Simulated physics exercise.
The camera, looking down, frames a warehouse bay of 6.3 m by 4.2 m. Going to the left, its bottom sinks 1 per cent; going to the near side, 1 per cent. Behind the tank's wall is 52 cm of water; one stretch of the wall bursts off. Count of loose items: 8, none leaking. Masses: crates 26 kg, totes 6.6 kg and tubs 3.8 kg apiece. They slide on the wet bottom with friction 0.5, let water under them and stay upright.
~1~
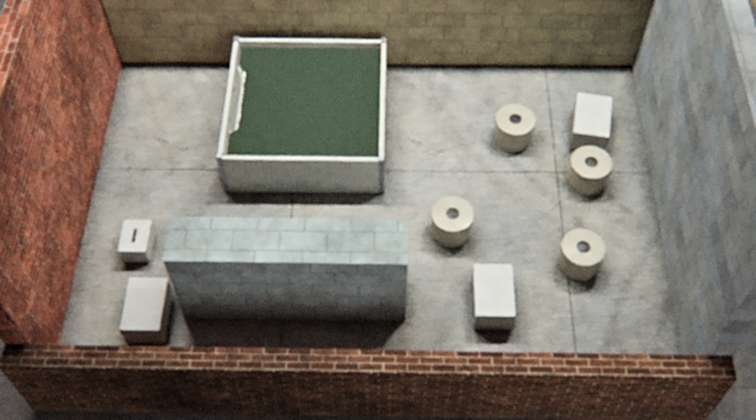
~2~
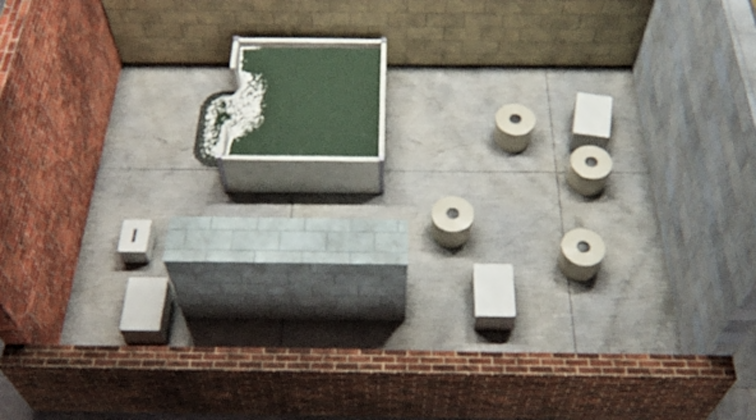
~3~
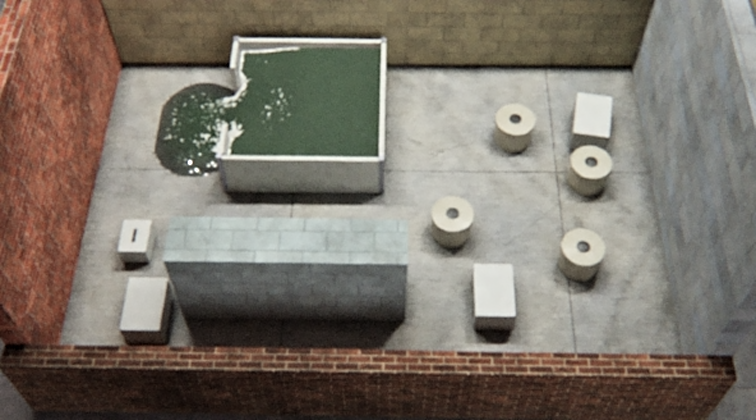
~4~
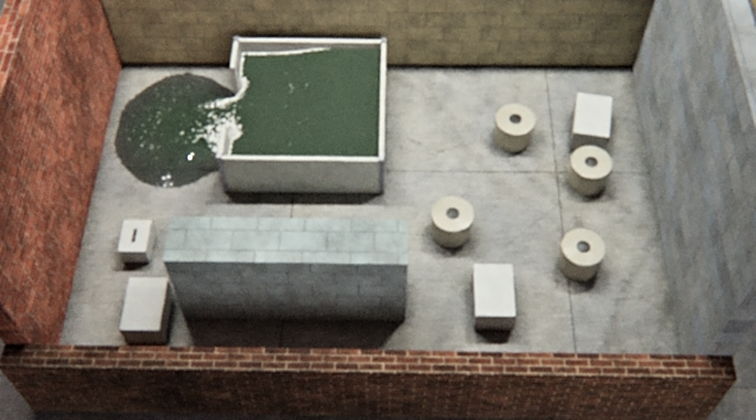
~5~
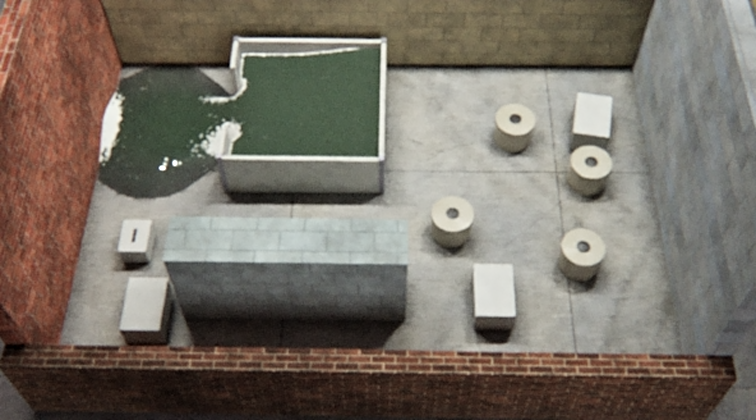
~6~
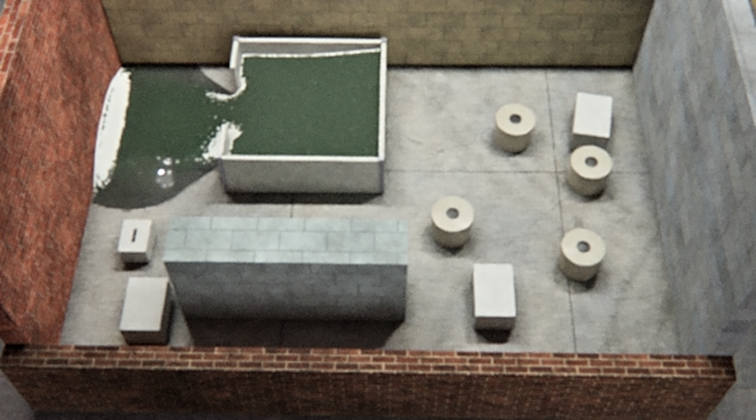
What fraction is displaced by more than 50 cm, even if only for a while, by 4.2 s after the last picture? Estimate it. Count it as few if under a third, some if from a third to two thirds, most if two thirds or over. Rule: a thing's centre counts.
Few.
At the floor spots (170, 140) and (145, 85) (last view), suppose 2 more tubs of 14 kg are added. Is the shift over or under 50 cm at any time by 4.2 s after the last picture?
In that order: More, past it.
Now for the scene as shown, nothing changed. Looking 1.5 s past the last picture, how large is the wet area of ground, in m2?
About 8.0 m2 is covered.
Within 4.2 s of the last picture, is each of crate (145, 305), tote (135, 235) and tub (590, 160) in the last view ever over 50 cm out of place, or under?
Taking them in order, the first is above the mark, the second above the mark and the third below the mark.
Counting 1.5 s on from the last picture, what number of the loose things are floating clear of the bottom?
At that time, 0.
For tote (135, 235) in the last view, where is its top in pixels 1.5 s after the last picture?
Estimated pixel: Around (168, 247).
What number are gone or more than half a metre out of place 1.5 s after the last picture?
0.
Then, 0.4 s after the last picture 0 of 8 are over 50 cm from their spots; 0 afloat.
Then, 1.5 s after the last picture 0 of 8 are over 50 cm from their spots; 0 afloat.
Then, 2.8 s after the last picture 1 of 8 are over 50 cm from their spots; 0 afloat.
Then, 4.2 s after the last picture 2 of 8 are over 50 cm from their spots, and 2 have been at some point; 0 afloat.
